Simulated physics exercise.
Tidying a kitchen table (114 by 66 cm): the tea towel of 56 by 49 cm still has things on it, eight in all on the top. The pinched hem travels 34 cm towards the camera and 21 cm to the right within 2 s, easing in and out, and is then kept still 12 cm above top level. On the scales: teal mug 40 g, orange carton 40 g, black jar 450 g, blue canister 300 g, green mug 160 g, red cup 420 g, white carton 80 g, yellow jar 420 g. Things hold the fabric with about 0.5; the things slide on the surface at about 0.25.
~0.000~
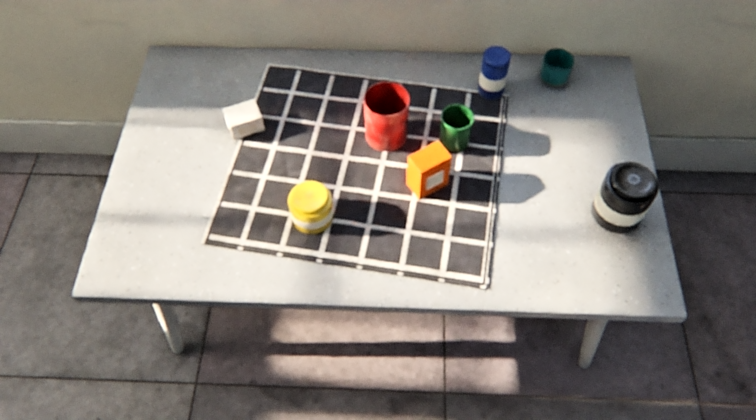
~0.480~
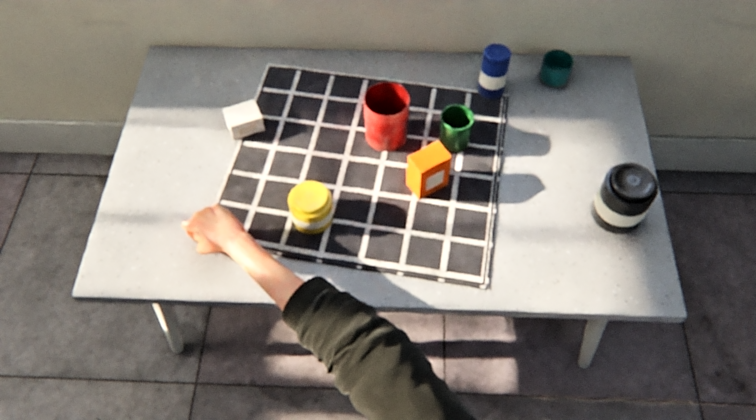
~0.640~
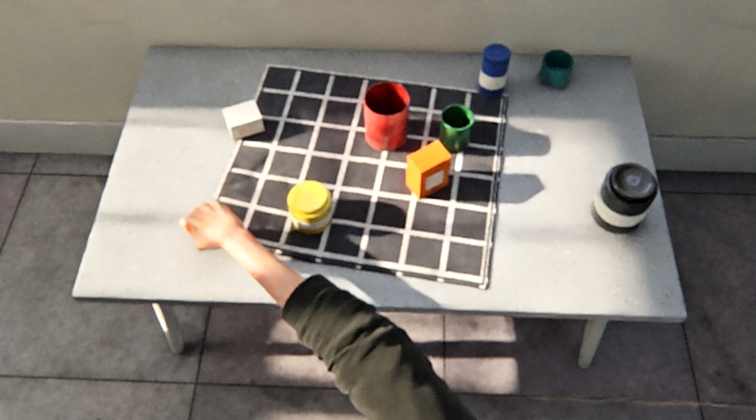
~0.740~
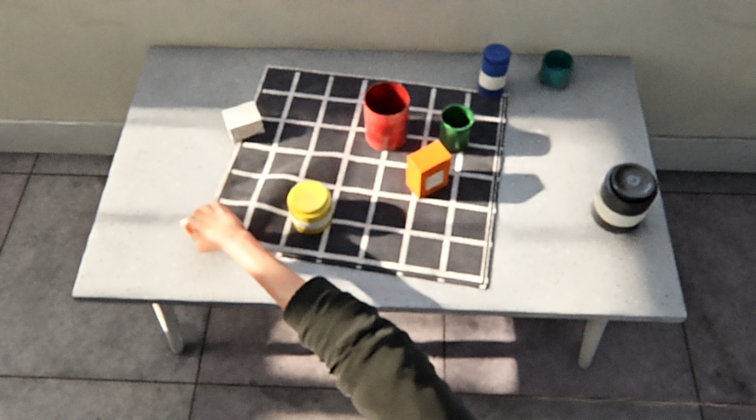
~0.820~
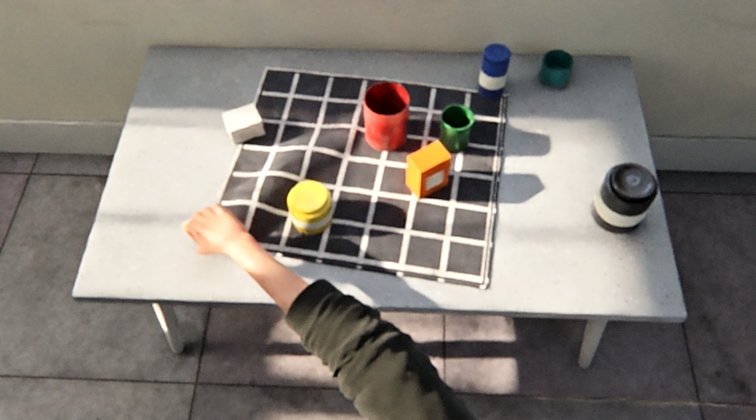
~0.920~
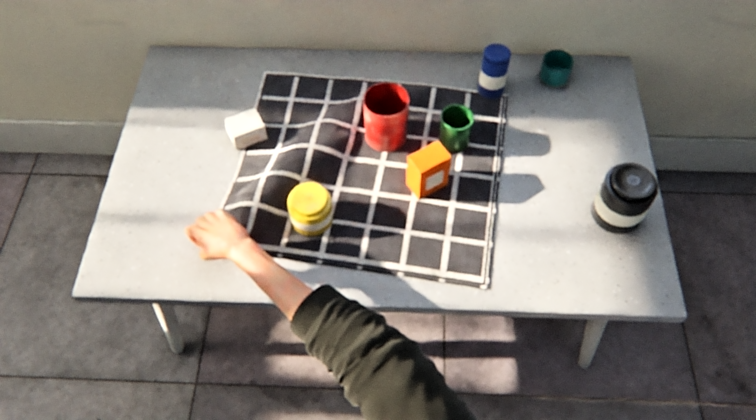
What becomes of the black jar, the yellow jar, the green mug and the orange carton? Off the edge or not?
Result: Black jar keeps to the top, yellow jar falls off, green mug keeps to the top, orange carton stays on.
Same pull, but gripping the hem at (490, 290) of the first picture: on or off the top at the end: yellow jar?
Then: Yellow jar falls off.
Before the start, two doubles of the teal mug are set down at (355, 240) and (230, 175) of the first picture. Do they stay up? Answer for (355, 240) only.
There: Goes over.
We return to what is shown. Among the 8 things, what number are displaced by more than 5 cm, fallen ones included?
That makes 5.
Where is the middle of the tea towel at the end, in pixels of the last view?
Near (324, 266).
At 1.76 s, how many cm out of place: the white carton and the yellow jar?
White carton 25 cm, yellow jar 15 cm.
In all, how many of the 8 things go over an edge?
2 of them.
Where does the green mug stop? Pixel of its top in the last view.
Around (403, 188).
After 1.3 s, 100 % of the tea towel is still over the top; yellow jar 5 cm off its start, green mug 2 cm off its start, orange carton 1 cm off its start.
After 1.8 s, 90 % of the tea towel is still over the top; yellow jar 14 cm off its start, green mug 6 cm off its start, orange carton 5 cm off its start.
After 2.2 s, 75 % of the tea towel is still over the top; yellow jar 26 cm off its start at (346, 332), green mug 15 cm off its start at (408, 158), orange carton 13 cm off its start at (410, 208).
After 2.6 s, 65 % of the tea towel is still over the top; yellow jar over the edge, green mug 21 cm off its start, orange carton 20 cm off its start.
After 4.2 s, 65 % of the tea towel is still over the top; yellow jar over the edge, green mug 21 cm off its start at (403, 188), orange carton 20 cm off its start at (397, 242), black jar 0 cm off its start at (634, 180).
